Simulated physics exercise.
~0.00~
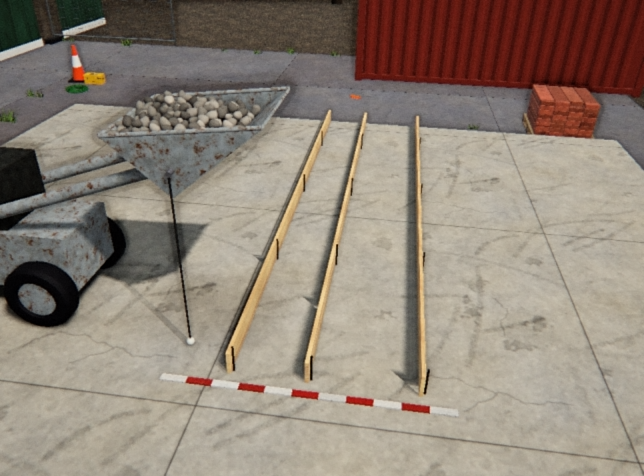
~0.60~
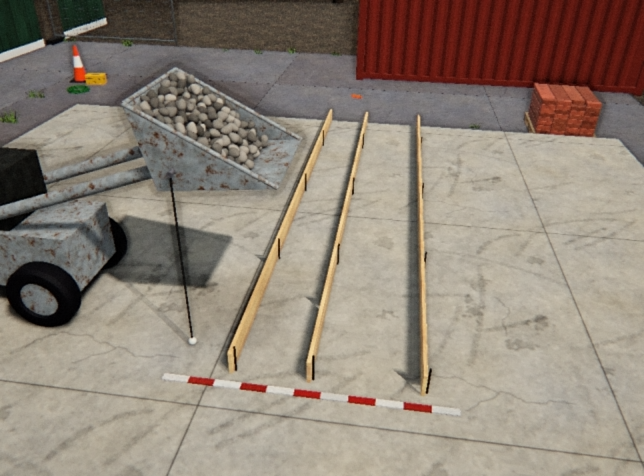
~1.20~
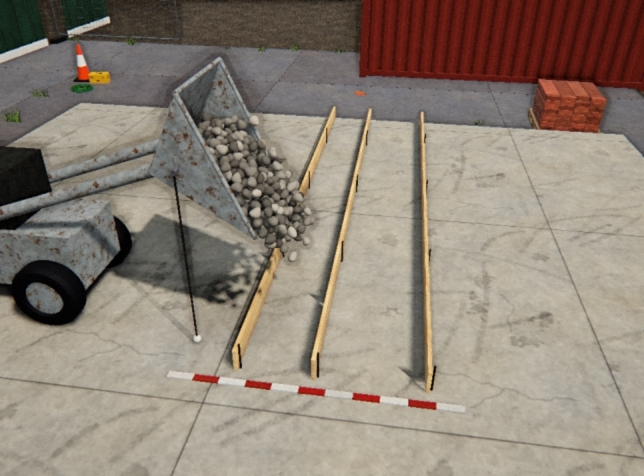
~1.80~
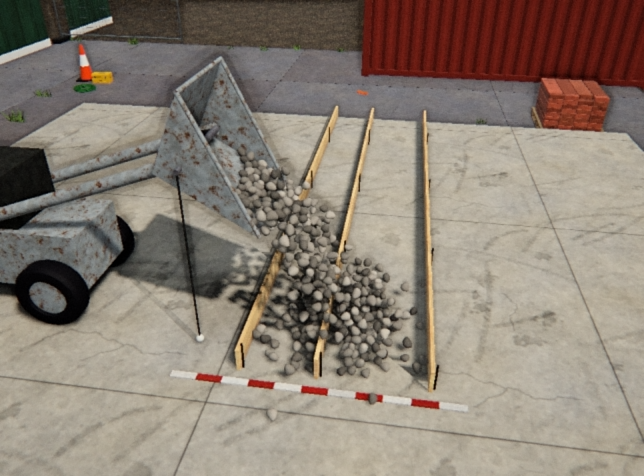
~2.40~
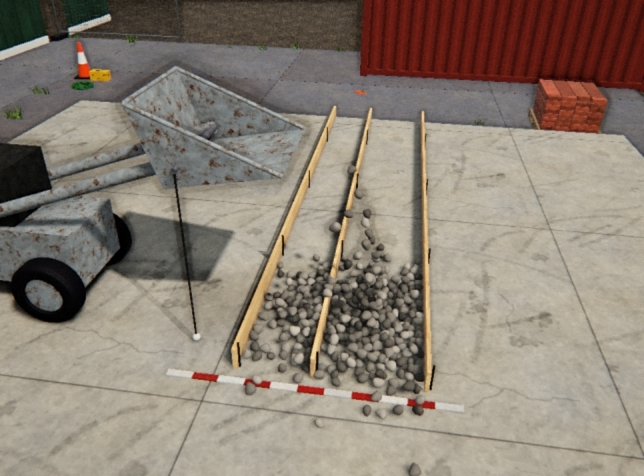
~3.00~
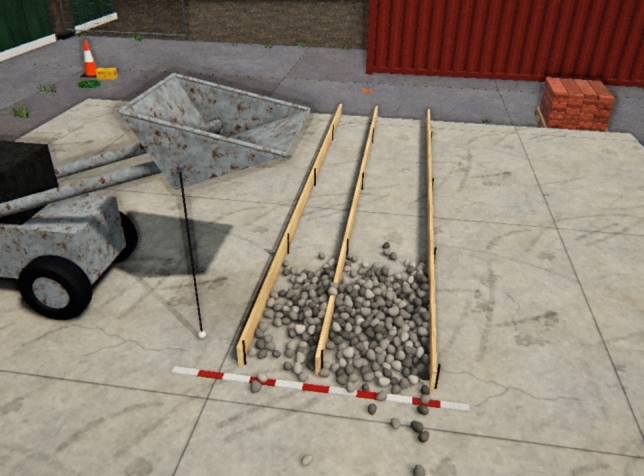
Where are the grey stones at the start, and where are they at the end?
At the start the stones sit in the loader's raised bucket at the upper left. At the end they lie on the concrete floor lower and to the right, mostly between the wooden planks near the striped staff.
